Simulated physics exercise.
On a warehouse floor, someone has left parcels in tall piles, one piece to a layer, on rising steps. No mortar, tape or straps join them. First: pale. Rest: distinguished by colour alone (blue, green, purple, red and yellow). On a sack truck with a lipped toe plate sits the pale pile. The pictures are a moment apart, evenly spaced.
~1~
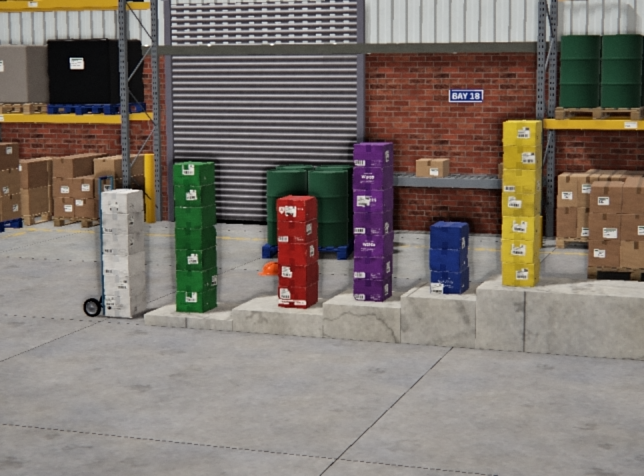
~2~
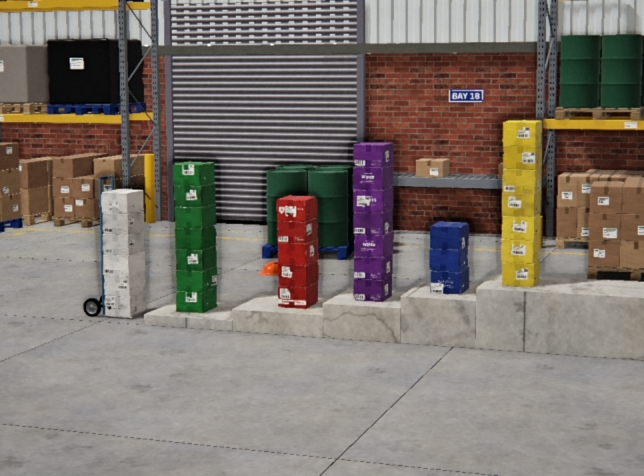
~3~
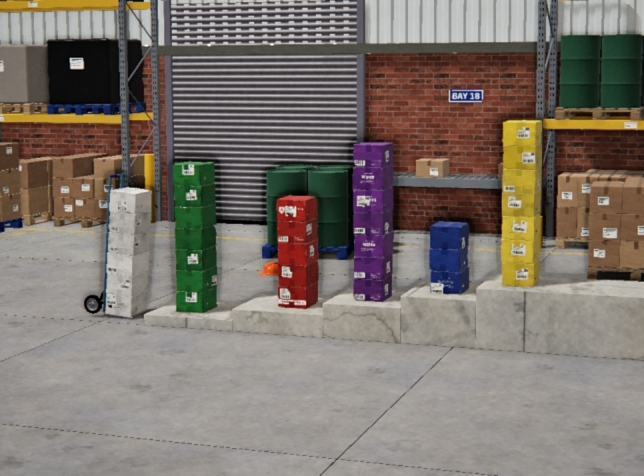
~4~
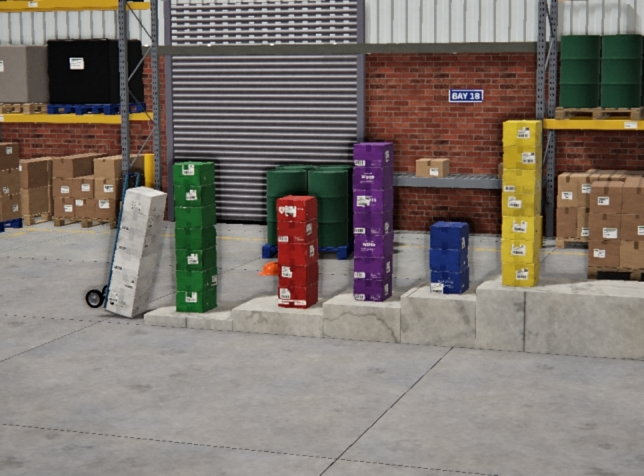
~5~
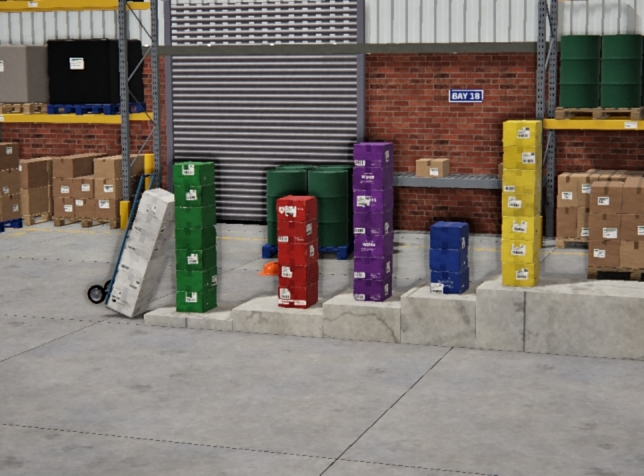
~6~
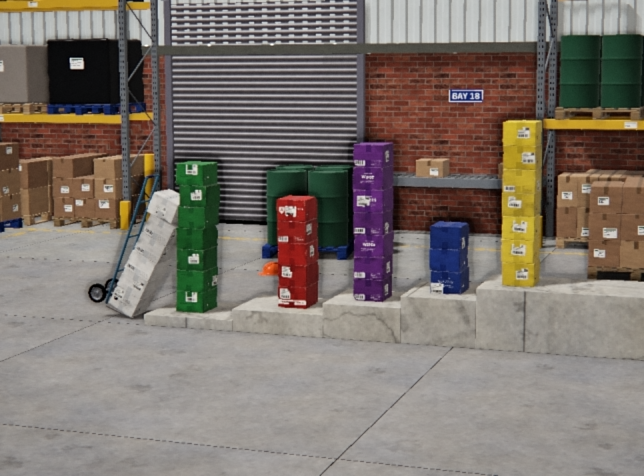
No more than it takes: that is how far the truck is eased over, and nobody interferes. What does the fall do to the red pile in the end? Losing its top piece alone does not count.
In the end it wrecks it.
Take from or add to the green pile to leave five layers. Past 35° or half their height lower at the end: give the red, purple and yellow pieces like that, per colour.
For red the count is 0, for purple it is 0, and for yellow it is 0.
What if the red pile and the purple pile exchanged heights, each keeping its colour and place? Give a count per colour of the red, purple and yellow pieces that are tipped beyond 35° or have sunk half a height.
By colour, the number down is red 6, purple 5 and yellow 0.
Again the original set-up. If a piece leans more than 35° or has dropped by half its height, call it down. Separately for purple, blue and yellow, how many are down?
Taking each in turn, purple gives 7, blue gives 0, yellow gives 0.
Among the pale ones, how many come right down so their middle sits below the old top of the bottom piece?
The answer is 1.
Soon, 5 of the pale pile down; none of the 5 red parcels down (0 of 29 in all colours); top red parcel unmoved; top green parcel tipped a little.
A while on, 6 of the pale pile down; none of the 5 red parcels down (7 of 29 in all colours); top red parcel displaced a little; top green parcel tipped well over, half its height lower.
Towards the end, 6 of the pale pile down; none of the 5 red parcels down (7 of 29 in all colours); top red parcel tipped clearly; top green parcel tipped clearly, some two heights lower.
Then, 6 of the pale pile down; 4 of the 5 red parcels down (13 of 29 in all colours); top red parcel tipped well over, about its own height lower; top green parcel tipped well over, some three heights lower.
Finally, 6 of the pale pile down; 4 of the 5 red parcels down (18 of 29 in all colours); top red parcel tipped well over, some two heights lower; top purple parcel tipped steeply, some two heights lower. Seen by the last camera, middles, top red parcel near (380, 248), top purple parcel near (493, 202).
